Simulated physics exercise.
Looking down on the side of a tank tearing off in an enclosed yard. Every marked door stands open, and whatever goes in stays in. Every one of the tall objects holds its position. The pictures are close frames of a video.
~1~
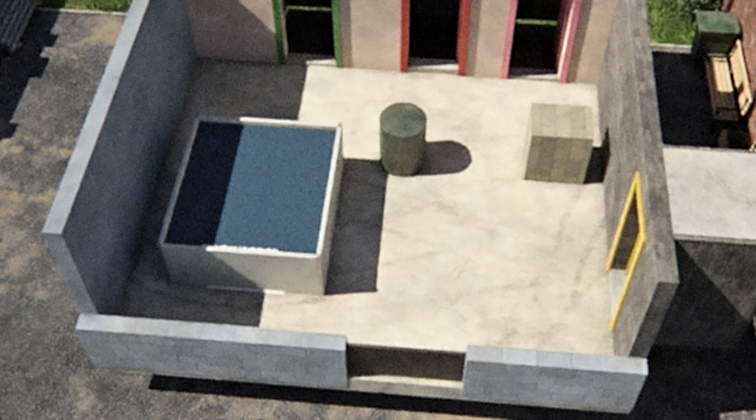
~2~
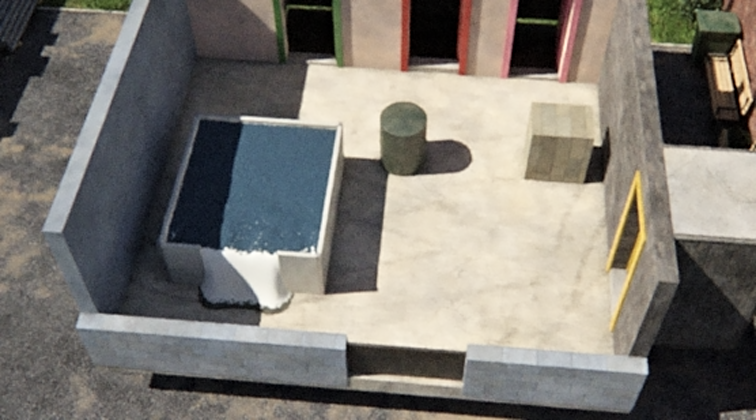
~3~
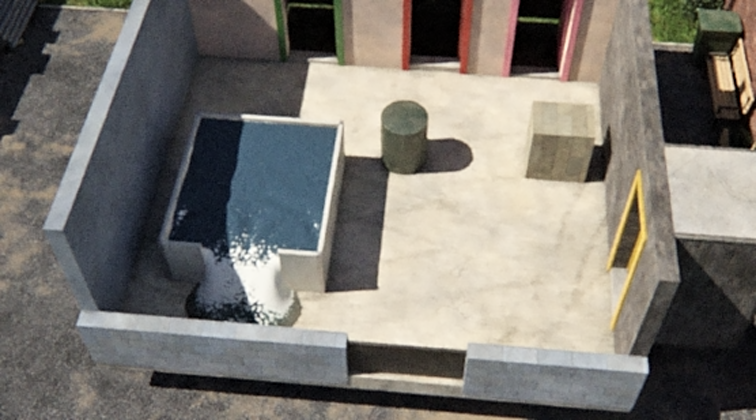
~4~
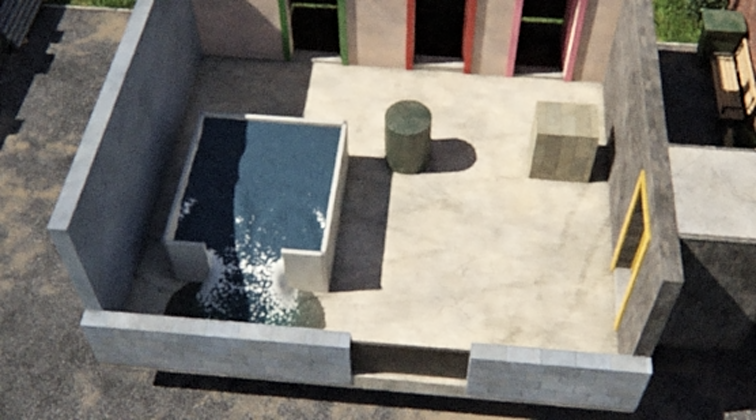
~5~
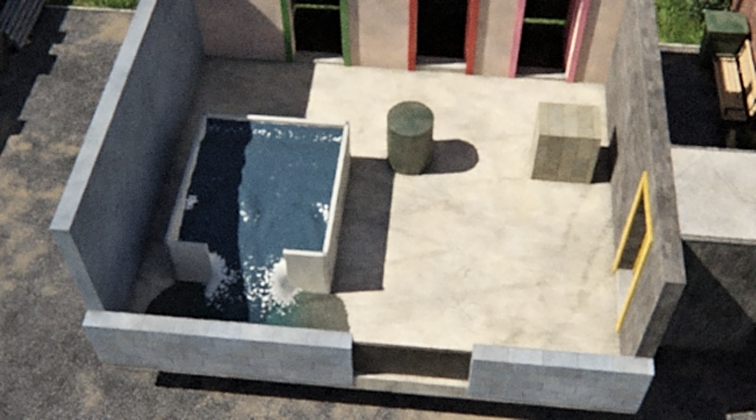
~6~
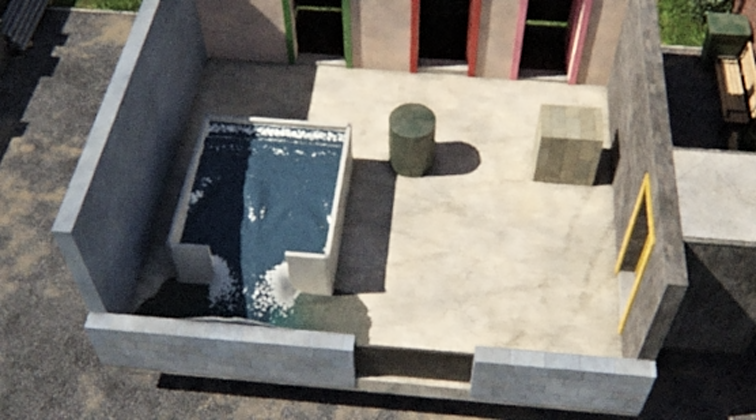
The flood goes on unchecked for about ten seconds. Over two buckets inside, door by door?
Door by door: The green door over; the pink door over; the red door not over; the yellow door over.
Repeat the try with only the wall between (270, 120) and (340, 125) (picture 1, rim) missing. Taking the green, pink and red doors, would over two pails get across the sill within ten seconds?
The green door tops the limit, the pink door tops the limit and the red door tops the limit.
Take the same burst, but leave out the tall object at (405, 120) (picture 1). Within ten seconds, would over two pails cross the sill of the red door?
Red door remains within the limit.
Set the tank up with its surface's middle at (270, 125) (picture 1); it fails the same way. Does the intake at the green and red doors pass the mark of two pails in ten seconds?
Checking each door, the green door remains below and the red door remains below.
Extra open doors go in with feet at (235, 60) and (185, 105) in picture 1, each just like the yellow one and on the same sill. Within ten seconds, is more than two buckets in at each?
Well, the first one tops it and the next one doesn't reach it.
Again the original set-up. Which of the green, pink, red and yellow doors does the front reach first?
It's the one in yellow.
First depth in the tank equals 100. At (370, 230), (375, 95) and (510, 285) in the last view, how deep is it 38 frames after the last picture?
Going in order, that's 2, 6 and 4 %.
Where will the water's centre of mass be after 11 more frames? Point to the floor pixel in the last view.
I'd mark it close to (275, 259).
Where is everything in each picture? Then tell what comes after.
The first picture shows still water in the tank at (255, 186).
In the second picture, water pours out at (244, 274) and has run to (285, 304).
In the third picture, water pours out at (245, 273) and has run to a hidden place.
In the fourth picture, water pours out at (249, 273) and has run to a hidden place.
In the fifth picture, the front is at a hidden place, out from the gap at (251, 273).
In the sixth picture, the front is at a hidden place, out from the gap at (253, 275).
A moment on, water covers 20 % of the floor; the green door not reached, the pink door not reached, the red door not reached, the yellow door not reached.
Next, water covers 45 % of the floor; the green door not reached, the pink door not reached, the red door not reached, the yellow door wet at the sill, nothing in.
Then, water covers 65 % of the floor; the green door wet at the sill, nothing in, the pink door not reached, the red door not reached, the yellow door over two buckets in.
Later, water covers 95 % of the floor; the green door over two buckets in, the pink door under two buckets in, the red door wet at the sill, nothing in, the yellow door far over two buckets in.
In the end, water covers 100 % of the floor; the green door over two buckets in, the pink door over two buckets in, the red door wet at the sill, nothing in, the yellow door far over two buckets in.
